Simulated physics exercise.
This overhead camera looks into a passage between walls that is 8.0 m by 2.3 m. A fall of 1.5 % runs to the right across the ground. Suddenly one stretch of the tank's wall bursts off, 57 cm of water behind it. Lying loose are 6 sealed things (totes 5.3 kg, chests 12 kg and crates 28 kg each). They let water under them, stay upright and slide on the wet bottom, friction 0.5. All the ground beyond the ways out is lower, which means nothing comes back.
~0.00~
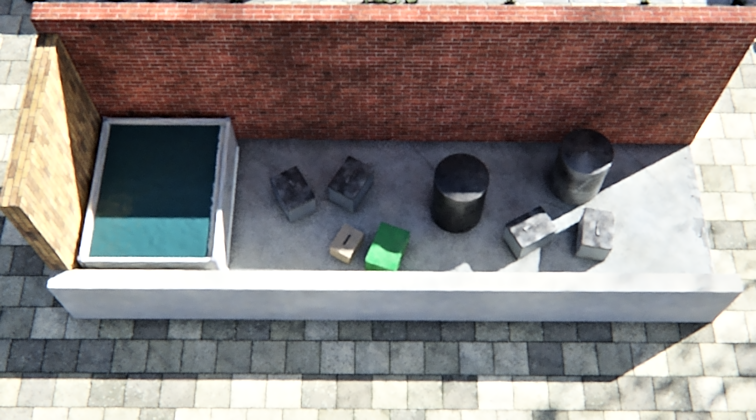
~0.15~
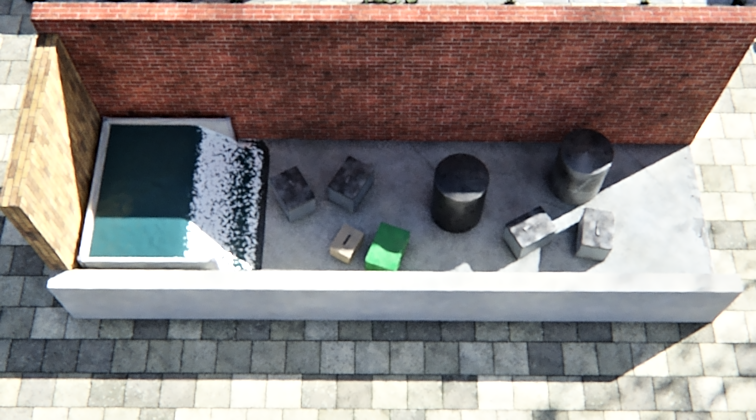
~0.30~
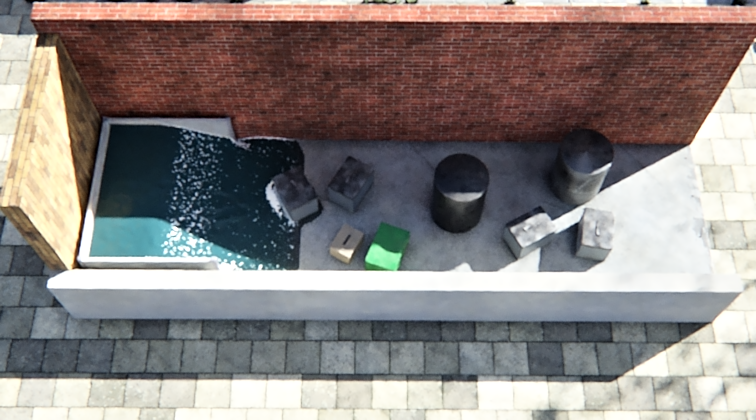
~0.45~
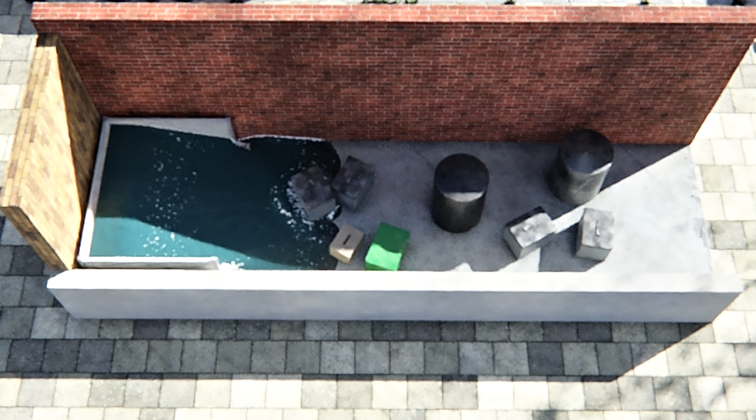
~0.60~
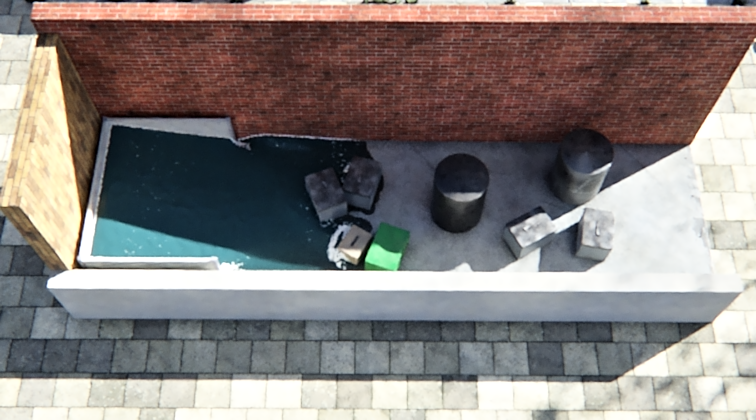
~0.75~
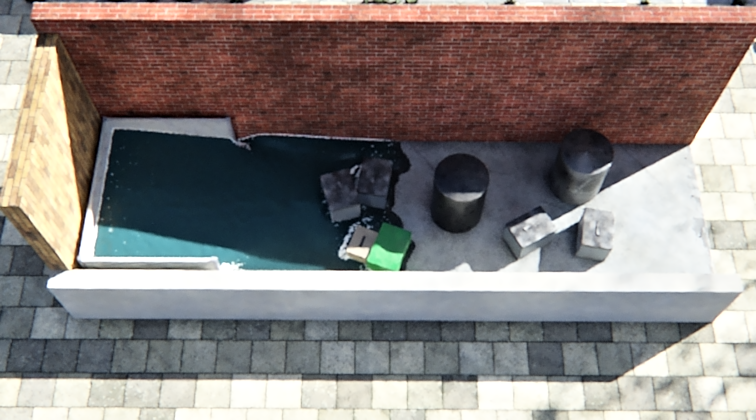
Dark teal water, held in a pale-walled tank at the left of a brick-backed concrete passage seen from above by a still camera, bursts out as the tank's right side gives way. Before it lie two grey blocks, a small tan box and a green crate, with two dark drums and two more grey blocks farther right. Foaming, it spreads rightward, nudging the nearer grey blocks and then surrounding the tan and green boxes, which shift slightly.
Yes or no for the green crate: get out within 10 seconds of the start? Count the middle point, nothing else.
Green crate exits.
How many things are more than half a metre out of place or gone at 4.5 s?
I count 6 of them.
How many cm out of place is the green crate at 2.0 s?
By then it has shifted roughly 200 cm.
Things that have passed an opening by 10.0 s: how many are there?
By my count, 5.
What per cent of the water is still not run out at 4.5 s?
70 % or so.
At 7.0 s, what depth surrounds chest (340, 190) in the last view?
Roughly 8 cm.
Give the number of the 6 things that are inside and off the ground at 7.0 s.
The count is 2.
After 2.0 s the green crate is near (545, 246), 2.0 m from its start, aground; 0 of 6 are out; 3 afloat.
After 4.5 s the green crate has gone out; 4 of 6 are out; 2 afloat.
After 7.0 s the green crate has gone out; 4 of 6 are out; 2 afloat.
After 10.0 s the green crate has gone out; 5 of 6 are out; 0 afloat.
